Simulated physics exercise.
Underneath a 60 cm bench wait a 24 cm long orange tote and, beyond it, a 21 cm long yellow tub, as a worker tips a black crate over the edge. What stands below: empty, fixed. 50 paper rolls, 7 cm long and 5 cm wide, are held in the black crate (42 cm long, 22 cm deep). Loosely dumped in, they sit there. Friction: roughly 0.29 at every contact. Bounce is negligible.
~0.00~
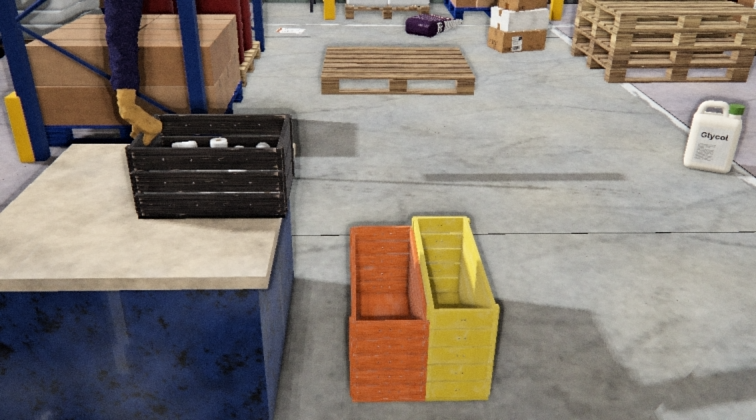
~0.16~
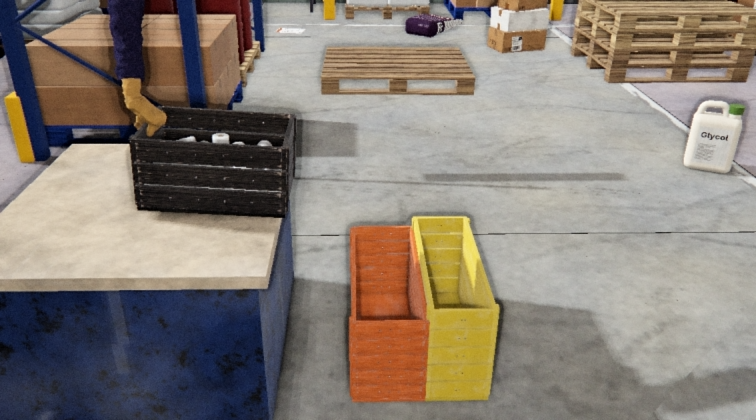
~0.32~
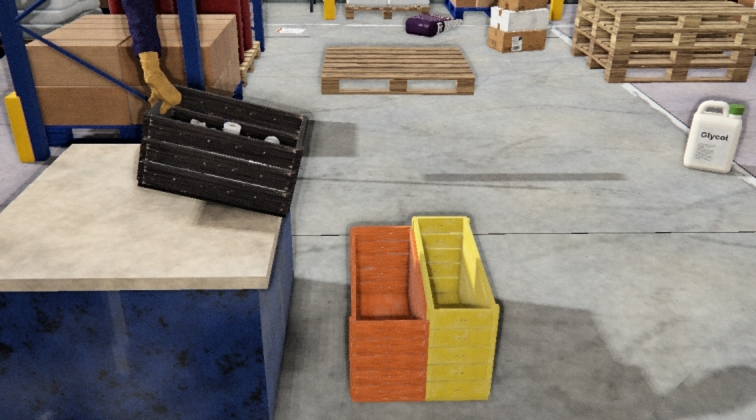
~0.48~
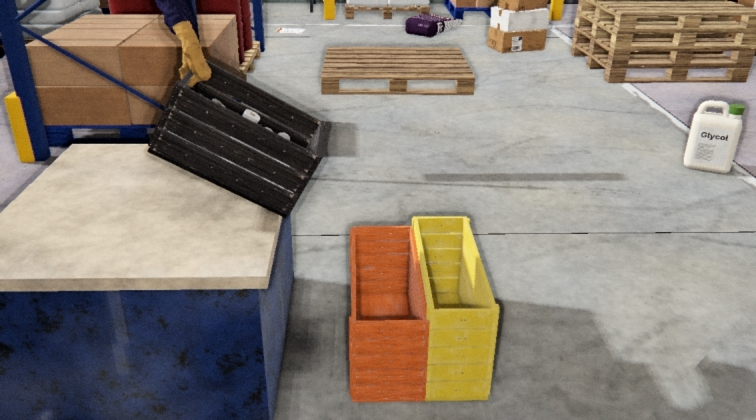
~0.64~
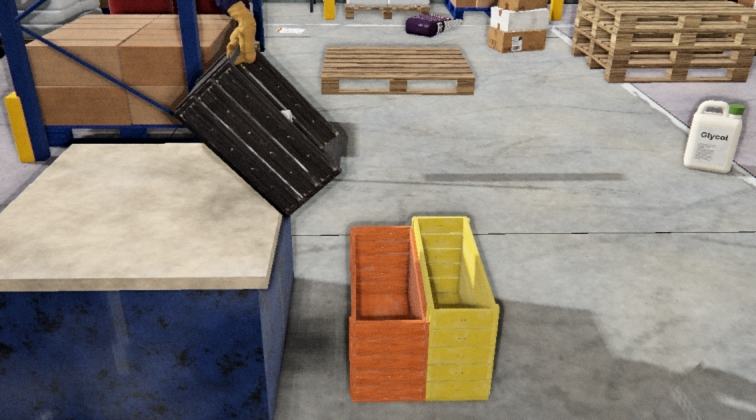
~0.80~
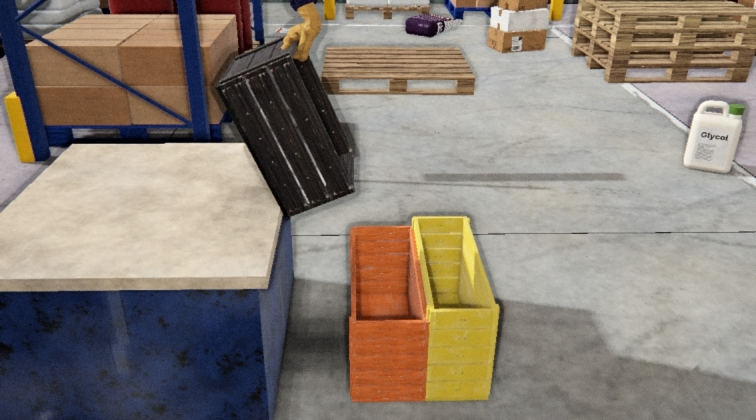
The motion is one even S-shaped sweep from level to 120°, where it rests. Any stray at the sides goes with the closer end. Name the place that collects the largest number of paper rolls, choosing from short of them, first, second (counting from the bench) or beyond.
I would say first collects the most.
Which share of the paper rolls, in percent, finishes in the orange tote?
Share of items: Approx. 75 %.
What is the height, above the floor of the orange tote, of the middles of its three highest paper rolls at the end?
About 14 cm.
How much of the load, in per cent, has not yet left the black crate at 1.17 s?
Roughly 75 percent.
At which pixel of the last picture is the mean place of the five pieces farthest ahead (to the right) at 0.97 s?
Roughly at (348, 176).
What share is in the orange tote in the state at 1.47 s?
Estimated fraction: Some 40 percent.
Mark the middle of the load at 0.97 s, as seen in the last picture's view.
(307, 155).
After 0.97 s, tilt 87°; 50 still in the black crate.
After 1.17 s, tilt 106°; 38 still in the black crate, 1 in the orange tote and 11 in the air.
After 1.47 s, tilt 120°; 7 still in the black crate, 21 in the orange tote, 10 in the yellow tub and 12 in the air.
Outcome (at 1.84 s), 38 in the orange tote and 12 in the yellow tub.
